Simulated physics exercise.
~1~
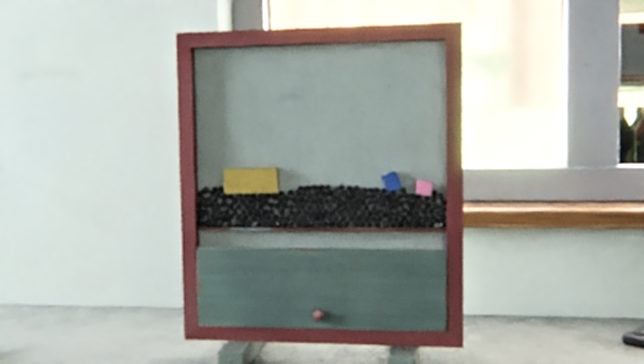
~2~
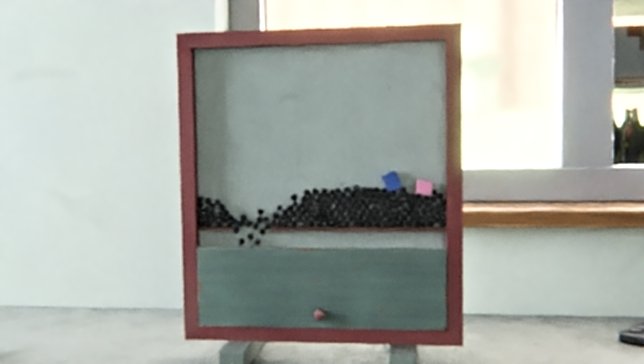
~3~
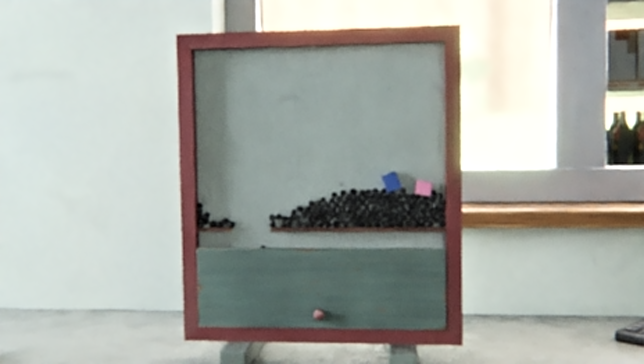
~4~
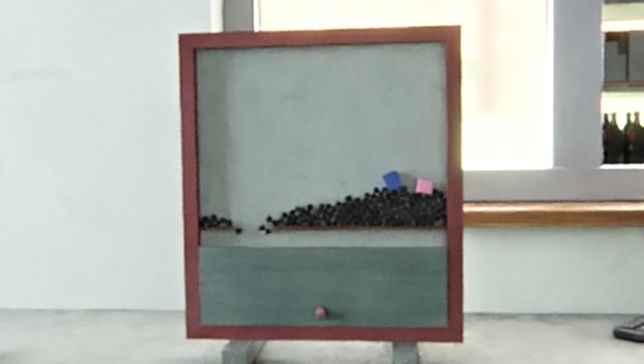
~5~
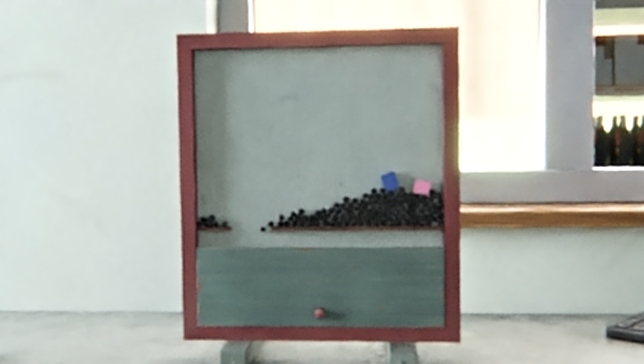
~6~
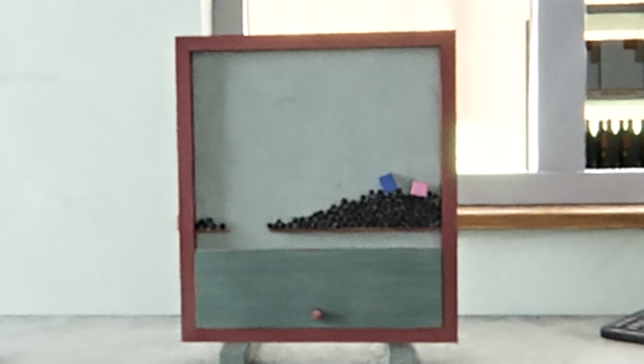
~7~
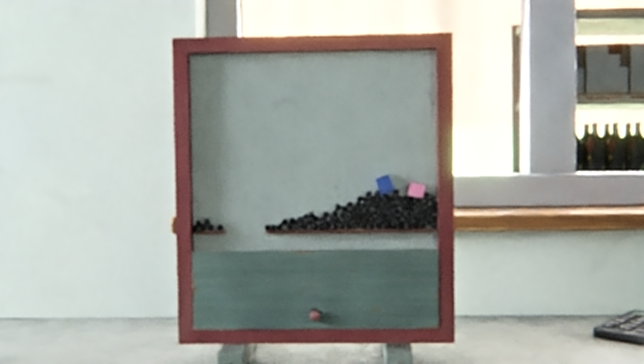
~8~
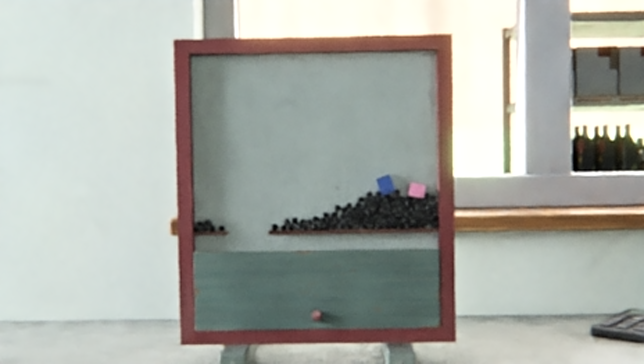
Black beads draining through a gap in a case's floor, the yellow block vanishing, blue and pink blocks staying on the remaining slope.
